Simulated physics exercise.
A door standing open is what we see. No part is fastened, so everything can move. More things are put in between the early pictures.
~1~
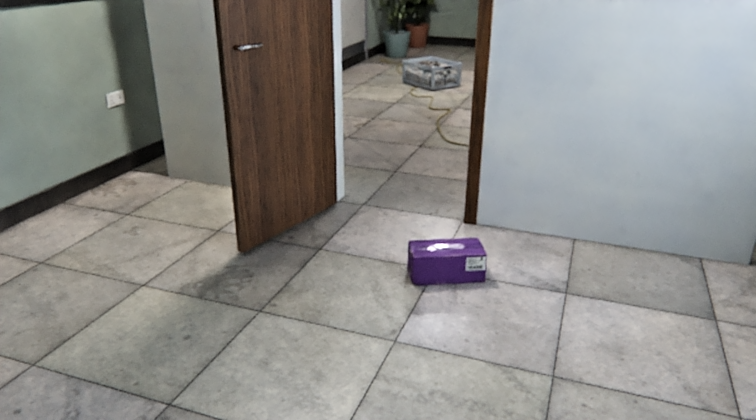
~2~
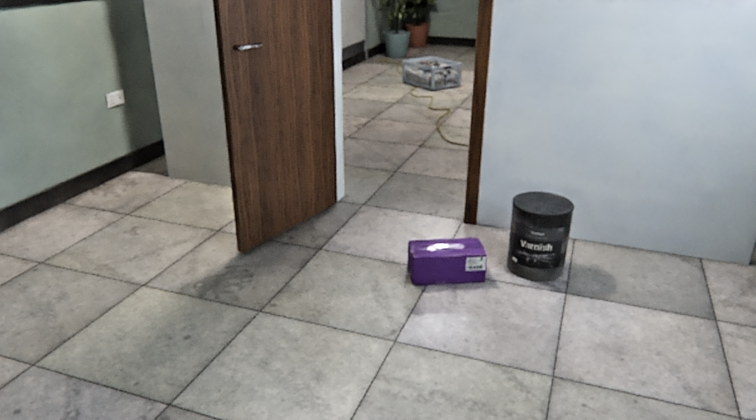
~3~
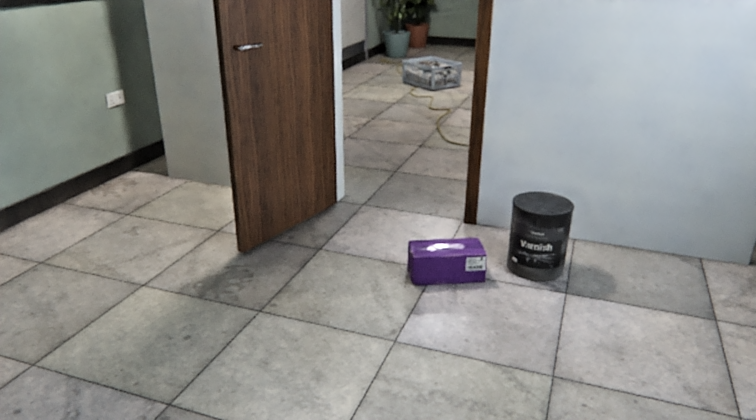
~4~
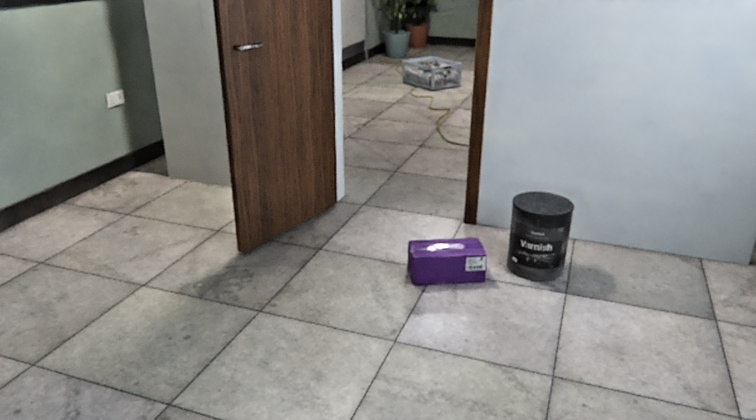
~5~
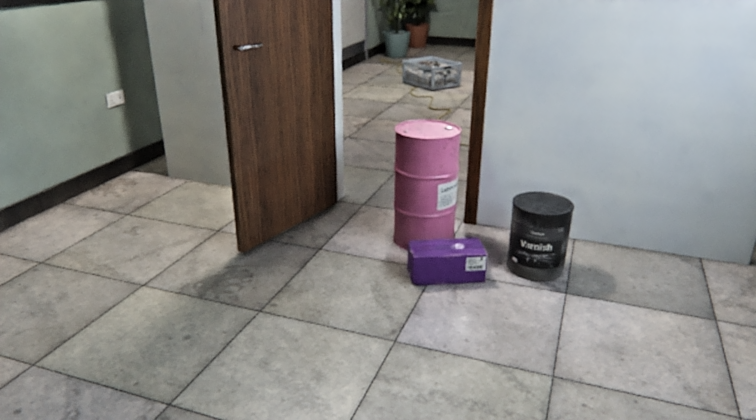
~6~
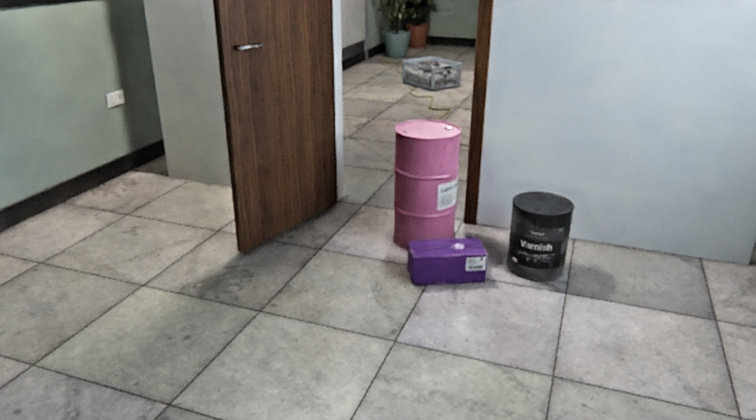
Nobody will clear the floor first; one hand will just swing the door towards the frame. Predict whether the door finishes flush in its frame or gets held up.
The door is kept from its frame.
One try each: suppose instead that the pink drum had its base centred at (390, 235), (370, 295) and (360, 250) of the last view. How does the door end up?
Try 1: Door stays partly open. Try 2: Door ends up flush. Try 3: Door stays partly open.
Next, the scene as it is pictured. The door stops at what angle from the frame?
Near 40° open.
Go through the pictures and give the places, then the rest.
In the first frame, door wide open and still; purple parcel (446, 261).
In the second frame, door wide open and still; purple parcel (446, 261); black pail (539, 236).
In the third frame, door wide open and still; purple parcel (446, 261); black pail (539, 236).
In the fourth frame, door wide open and still; purple parcel (446, 261); black pail (539, 236).
In the fifth frame, door wide open and still; purple parcel (446, 261); black pail (539, 236).
In the sixth frame, door wide open and still; pink drum (426, 186); purple parcel (446, 261).
Then, 0.60 s after the last picture, open by 89°.
Then, 1.10 s after the last picture, open by 67°.
Then, 1.50 s after the last picture, open by 49°.
At rest, open by 38°; all 3 in place. Seen from the same camera at the end, pink drum near (426, 186).
